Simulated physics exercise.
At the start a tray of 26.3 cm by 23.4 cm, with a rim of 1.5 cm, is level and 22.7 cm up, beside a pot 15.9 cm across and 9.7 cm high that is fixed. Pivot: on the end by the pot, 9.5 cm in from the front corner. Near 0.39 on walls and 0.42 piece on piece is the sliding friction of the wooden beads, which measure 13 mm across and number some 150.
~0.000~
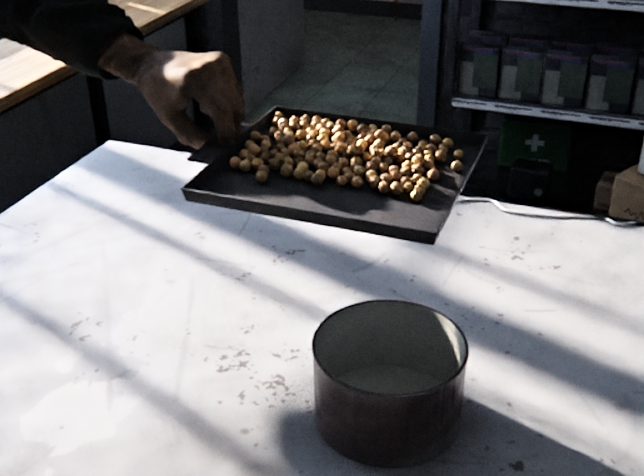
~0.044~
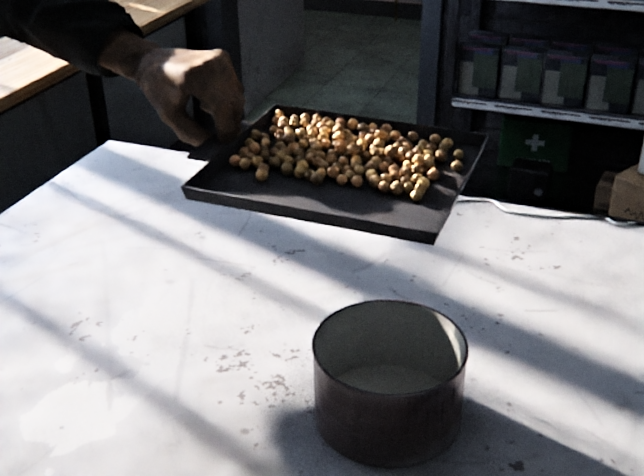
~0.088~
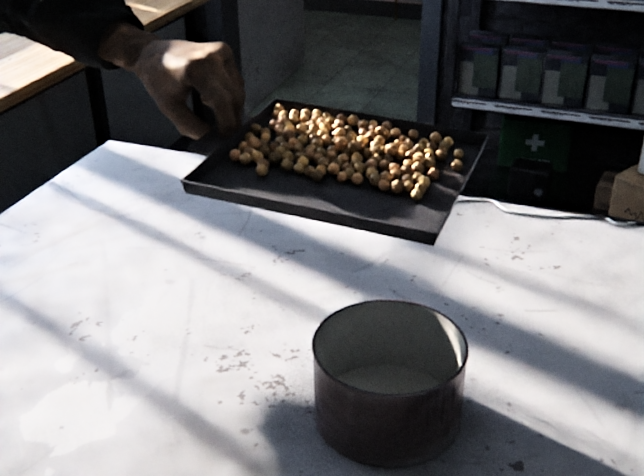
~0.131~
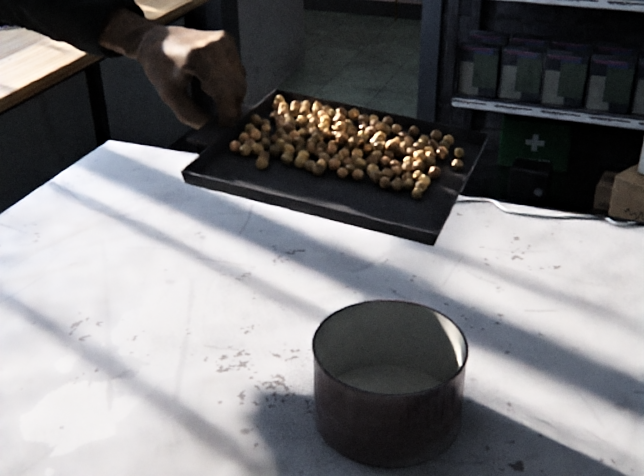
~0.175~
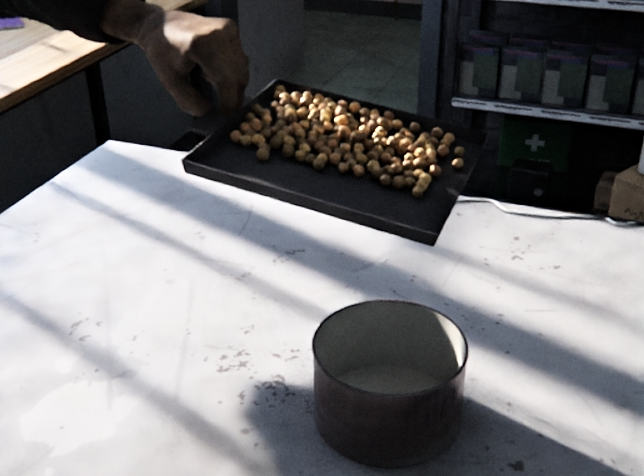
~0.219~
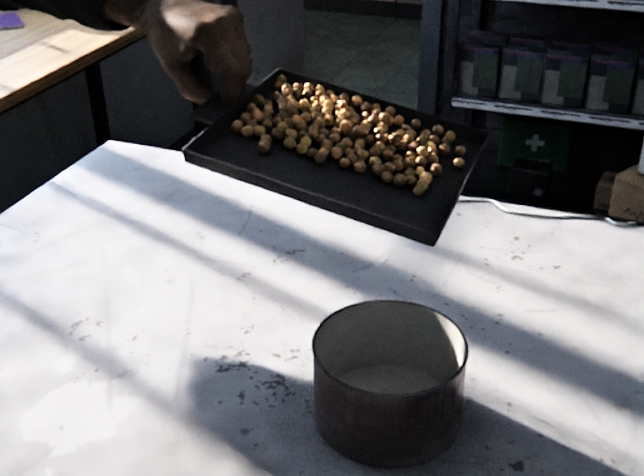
On a pale, sunlit table, a round pot sat near a dark tray of small, round, tan pieces while a hand at the tray's left end lifted that side slightly, slanting it toward the right.
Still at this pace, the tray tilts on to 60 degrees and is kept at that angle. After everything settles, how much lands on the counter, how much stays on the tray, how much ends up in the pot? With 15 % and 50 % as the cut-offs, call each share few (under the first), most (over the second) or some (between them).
My estimate: Counter: Few, tray: Most, pot: Few.
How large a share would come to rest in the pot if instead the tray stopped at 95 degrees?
I'd put it at close to 10 per cent.
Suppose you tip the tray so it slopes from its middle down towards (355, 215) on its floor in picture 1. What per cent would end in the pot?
That comes to around 10 per cent.
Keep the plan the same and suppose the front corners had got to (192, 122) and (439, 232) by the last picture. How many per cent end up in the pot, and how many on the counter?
Split: Pot = 0, counter = 35.
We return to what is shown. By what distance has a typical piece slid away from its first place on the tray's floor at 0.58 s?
Displacement on the tray: Roughly 7 cm.
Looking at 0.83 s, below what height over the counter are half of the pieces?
Some 28 cm.
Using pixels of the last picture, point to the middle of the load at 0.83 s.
The middle of the load should be near (443, 145) then.
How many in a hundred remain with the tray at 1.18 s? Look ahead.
95 %, give or take.
After 0.58 s, tilt 34 degrees; the tray holds 100 %, the pot 0 %.
After 0.83 s, tilt 51 degrees; the tray holds 100 %, the pot 0 %.
After 1.18 s, tilt 60 degrees; the tray holds 95 %, the pot 0 %.
By 2.2 s all is still; counter 5 %, tray 95 %, pot 0 %.
